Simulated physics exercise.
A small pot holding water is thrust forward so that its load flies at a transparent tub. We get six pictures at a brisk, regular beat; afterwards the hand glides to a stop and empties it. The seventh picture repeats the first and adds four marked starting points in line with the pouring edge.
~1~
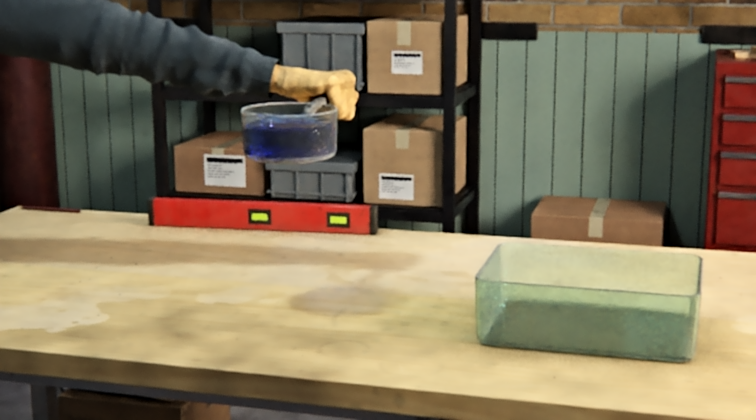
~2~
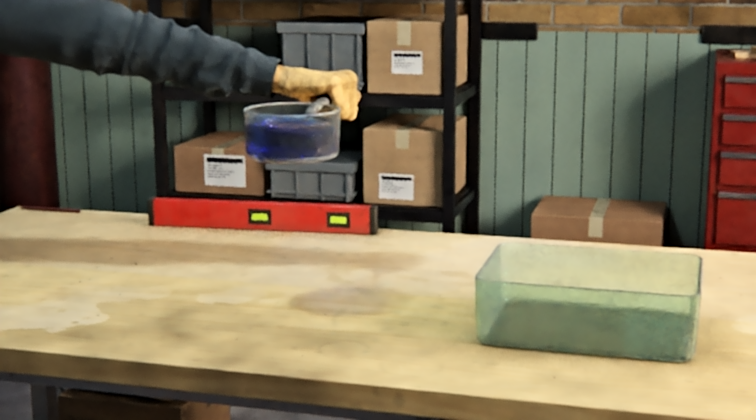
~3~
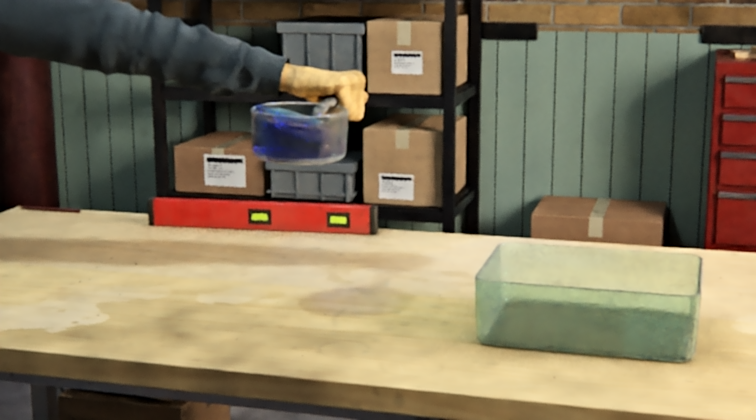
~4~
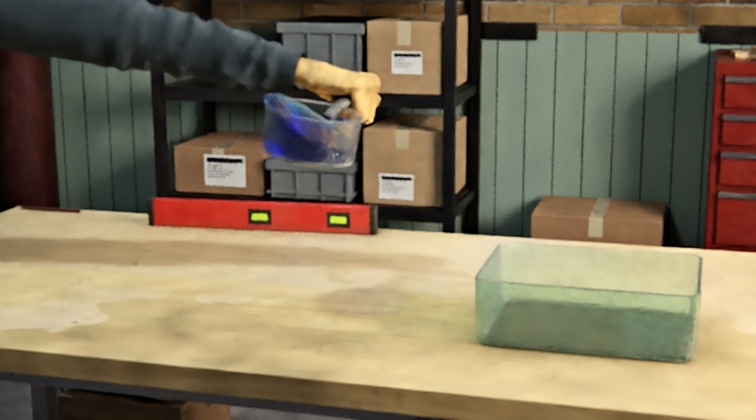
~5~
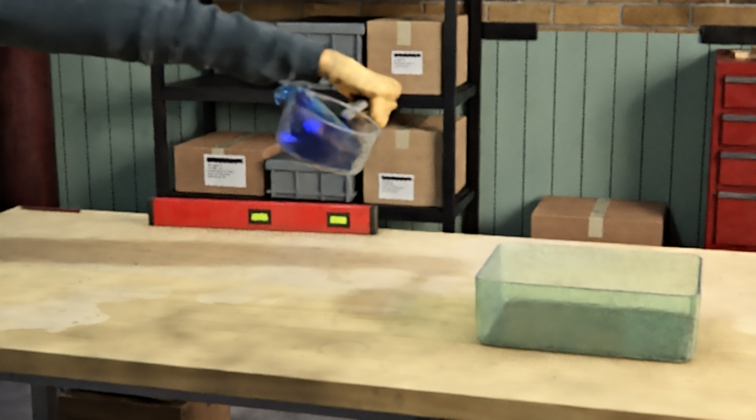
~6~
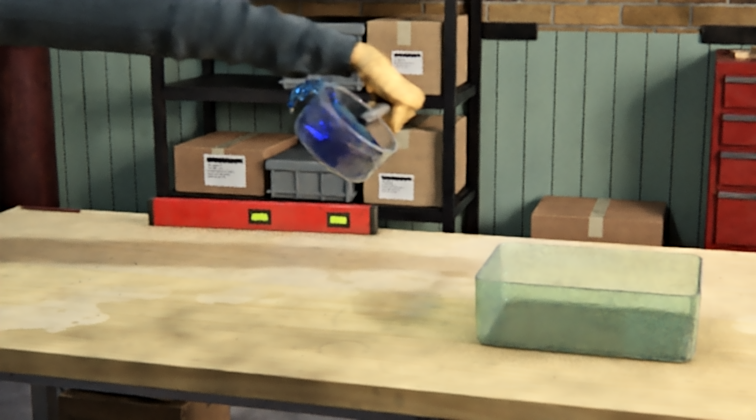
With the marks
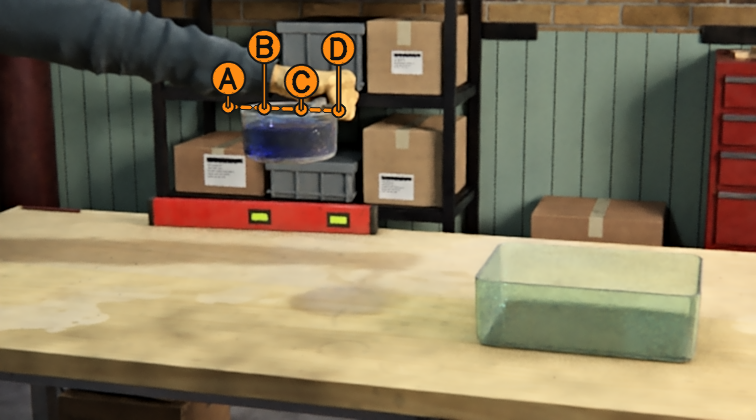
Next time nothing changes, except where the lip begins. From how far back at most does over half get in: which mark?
I would pick dot C.
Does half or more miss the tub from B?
Yes, it does.
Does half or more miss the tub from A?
Yes, that goes wrong.
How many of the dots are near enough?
Two of them.
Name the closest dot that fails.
The answer is B.
On the marked copy, A at (228, 106); B at (264, 108); C at (301, 109); D at (338, 110).
For dot A, about 0 % lands in the tub, 97 % falls short and 3 % goes beside or beyond.
For dot B, about 8 % lands in the tub, 87 % falls short and 5 % goes beside or beyond.
For dot C, about 72 % lands in the tub, 15 % falls short and 13 % goes beside or beyond.
For dot D, about 70 % lands in the tub, 8 % falls short and 22 % goes beside or beyond.
